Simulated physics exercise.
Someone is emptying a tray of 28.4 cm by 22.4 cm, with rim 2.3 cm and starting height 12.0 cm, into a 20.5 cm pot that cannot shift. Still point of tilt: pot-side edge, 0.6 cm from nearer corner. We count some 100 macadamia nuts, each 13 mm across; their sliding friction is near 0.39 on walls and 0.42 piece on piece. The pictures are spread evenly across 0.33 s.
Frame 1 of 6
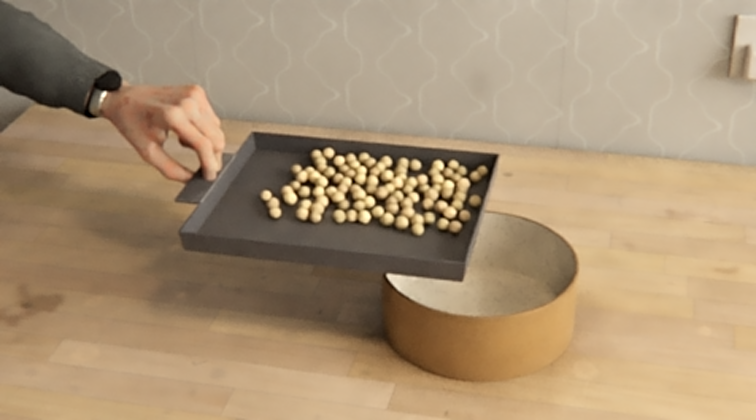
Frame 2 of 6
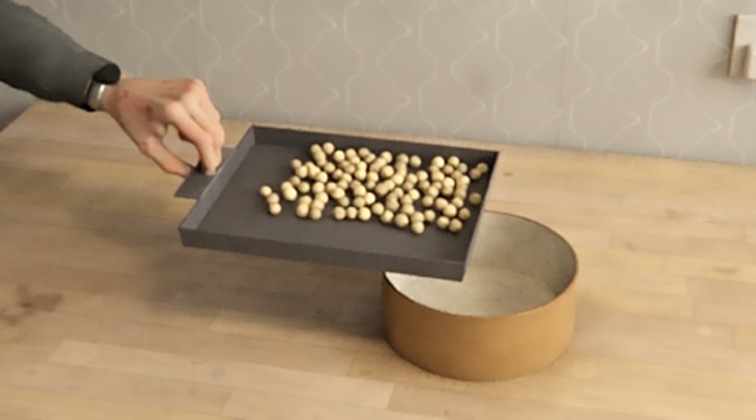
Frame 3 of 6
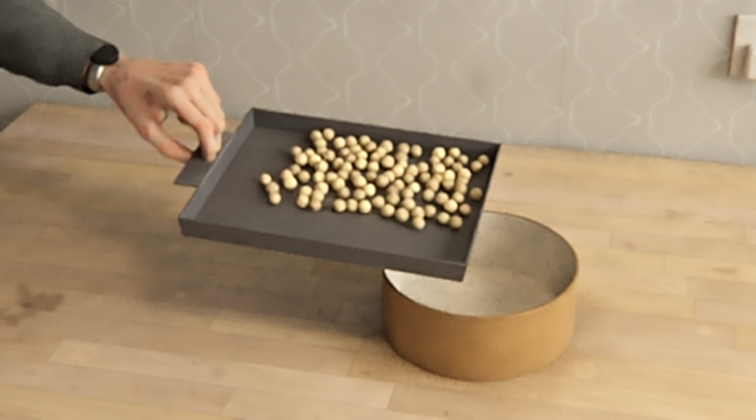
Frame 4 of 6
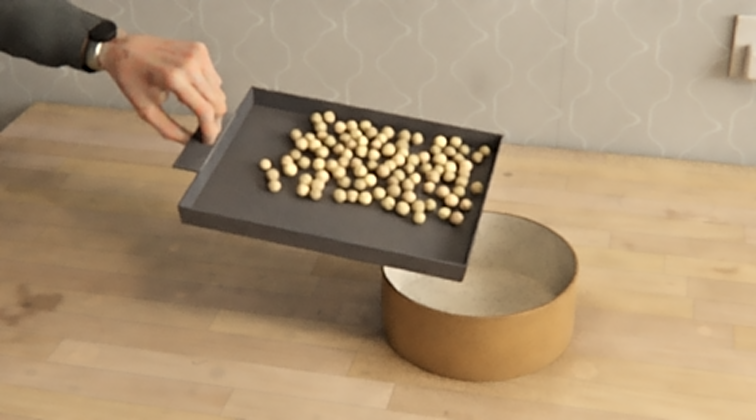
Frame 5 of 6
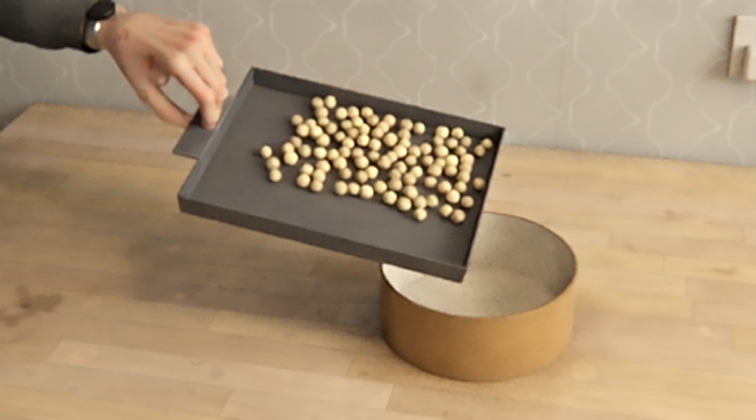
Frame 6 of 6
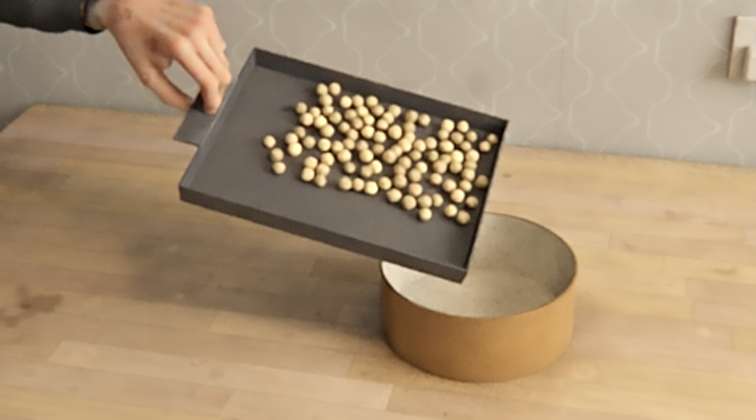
The clip opens on a hand holding the left handle of a dark tray of small round nuts, nearly level, its right side above a tan pot on a wooden counter. The hand then steadily raises the left side, slanting the tray down toward the right, while the nuts shift only slightly.
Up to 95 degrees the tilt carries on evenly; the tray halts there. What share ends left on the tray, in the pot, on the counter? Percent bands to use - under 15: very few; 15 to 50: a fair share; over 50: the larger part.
Tray - very few, pot - very few, counter - the larger part.
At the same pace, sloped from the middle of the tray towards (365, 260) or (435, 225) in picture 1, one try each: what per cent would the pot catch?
0 and 60 %.
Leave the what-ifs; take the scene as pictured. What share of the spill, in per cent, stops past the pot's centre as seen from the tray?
Some 80 per cent of the spill lies beyond the centre.
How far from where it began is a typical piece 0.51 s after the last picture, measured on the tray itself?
Around 11 centimetres.
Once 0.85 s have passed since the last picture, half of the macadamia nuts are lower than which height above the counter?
The halfway mark is near 20 cm.
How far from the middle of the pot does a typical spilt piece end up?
Roughly 22 cm from the centre.
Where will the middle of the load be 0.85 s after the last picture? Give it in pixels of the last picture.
I reckon close to (467, 206).
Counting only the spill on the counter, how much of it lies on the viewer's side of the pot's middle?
About 100 per cent.
Then, 0.51 s after the last picture, tilt 55 degrees; the tray holds 100 %, the pot 0 %.
Then, 0.85 s after the last picture, tilt 79 degrees; the tray holds 90 %, the pot 0 %.
Then, 1.28 s after the last picture, tilt 95 degrees; the tray holds 30 %, the pot 0 %.
In the end, tray 5 %, pot 0 %, counter 95 %.
